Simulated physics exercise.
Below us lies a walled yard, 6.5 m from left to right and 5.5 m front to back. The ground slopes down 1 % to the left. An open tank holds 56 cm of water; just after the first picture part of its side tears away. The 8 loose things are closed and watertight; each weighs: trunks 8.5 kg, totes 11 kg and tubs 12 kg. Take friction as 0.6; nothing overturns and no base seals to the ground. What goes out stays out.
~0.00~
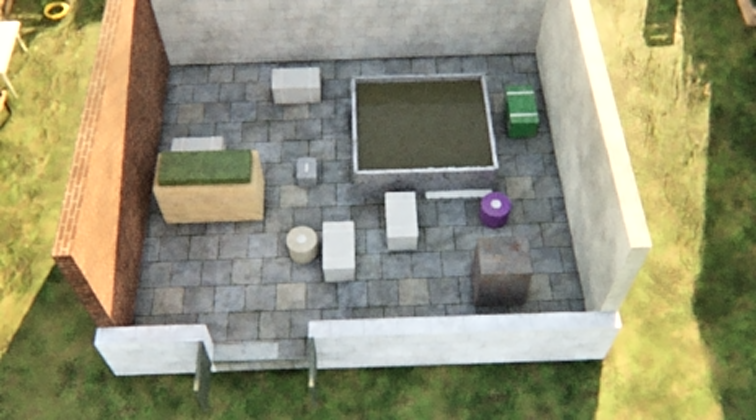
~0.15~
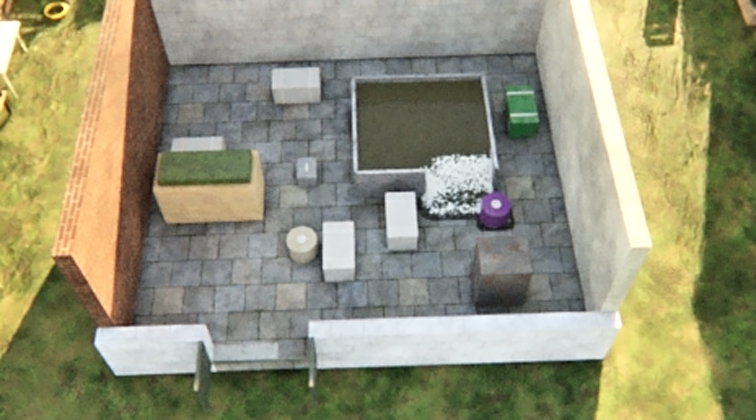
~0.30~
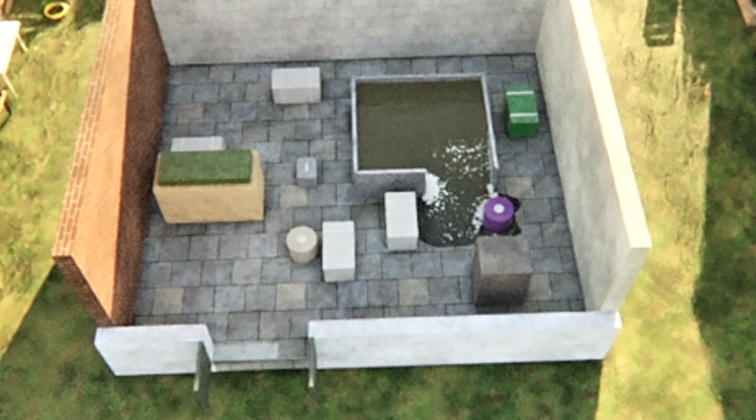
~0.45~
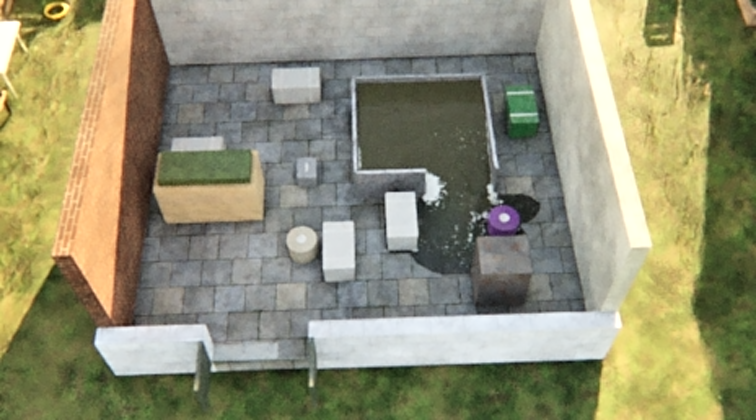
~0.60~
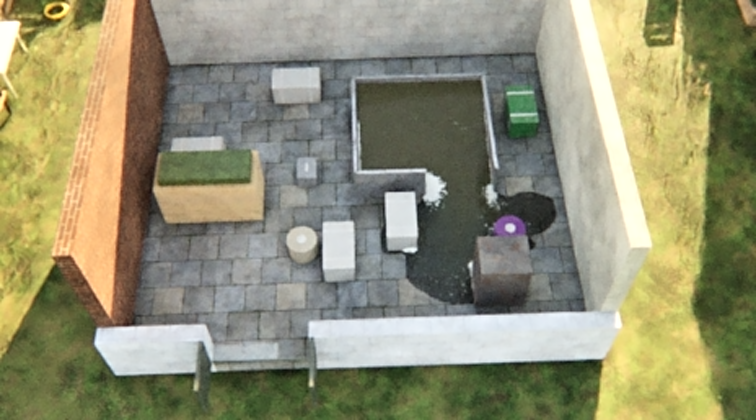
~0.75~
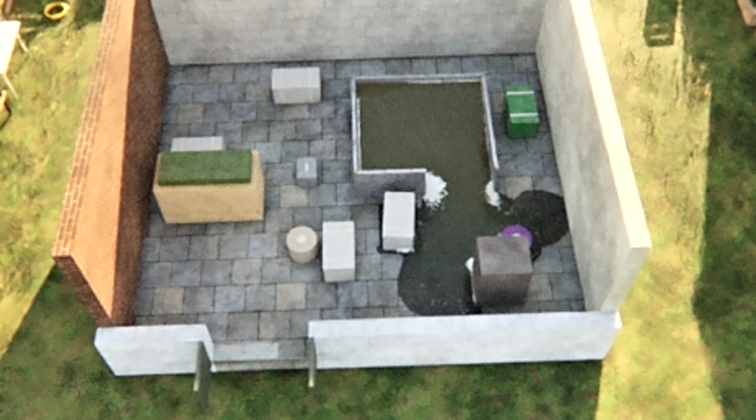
The video shows a walled yard where the front side of an open tank gives way and murky water spreads across the paving around nearby blocks, pushing a purple tub a short way toward the front right behind a dark box.
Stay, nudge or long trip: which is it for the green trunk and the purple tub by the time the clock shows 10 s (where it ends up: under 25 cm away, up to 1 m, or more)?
Green trunk ends far away, purple tub gets carried off.
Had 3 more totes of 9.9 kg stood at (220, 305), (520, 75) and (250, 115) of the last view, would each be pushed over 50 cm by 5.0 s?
In that order: Past it, under, short of it.
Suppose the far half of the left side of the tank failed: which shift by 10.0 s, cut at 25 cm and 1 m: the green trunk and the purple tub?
In that case the green trunk stays put, the purple tub holds its place.
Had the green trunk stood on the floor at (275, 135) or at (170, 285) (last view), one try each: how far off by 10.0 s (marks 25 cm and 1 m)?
In that order: It is nudged along; it moves a short way.
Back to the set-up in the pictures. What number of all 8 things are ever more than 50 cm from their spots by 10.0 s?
I count 5.
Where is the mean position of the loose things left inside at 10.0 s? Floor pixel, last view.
Near (306, 183).
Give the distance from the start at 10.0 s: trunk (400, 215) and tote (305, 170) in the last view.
In turn: 10 cm, 0 cm.
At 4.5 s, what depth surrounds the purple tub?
About 14 cm.
After 2.0 s the green trunk is near (522, 104), 0.0 m from its start, aground; the purple tub is near (562, 304), 1.9 m from its start, afloat; 0 of 8 are out; 1 afloat.
After 4.5 s the green trunk is near (511, 77), 0.6 m from its start, afloat; the purple tub is near (571, 267), 1.5 m from its start, afloat; 0 of 8 are out; 2 afloat.
After 7.0 s the green trunk is near (463, 56), 1.4 m from its start, afloat; the purple tub is near (496, 309), 1.8 m from its start, afloat; 0 of 8 are out; 4 afloat.
After 10.0 s the green trunk is near (280, 64), 4.2 m from its start, afloat; the purple tub is near (358, 309), 2.7 m from its start, aground; 0 of 8 are out; 4 afloat.
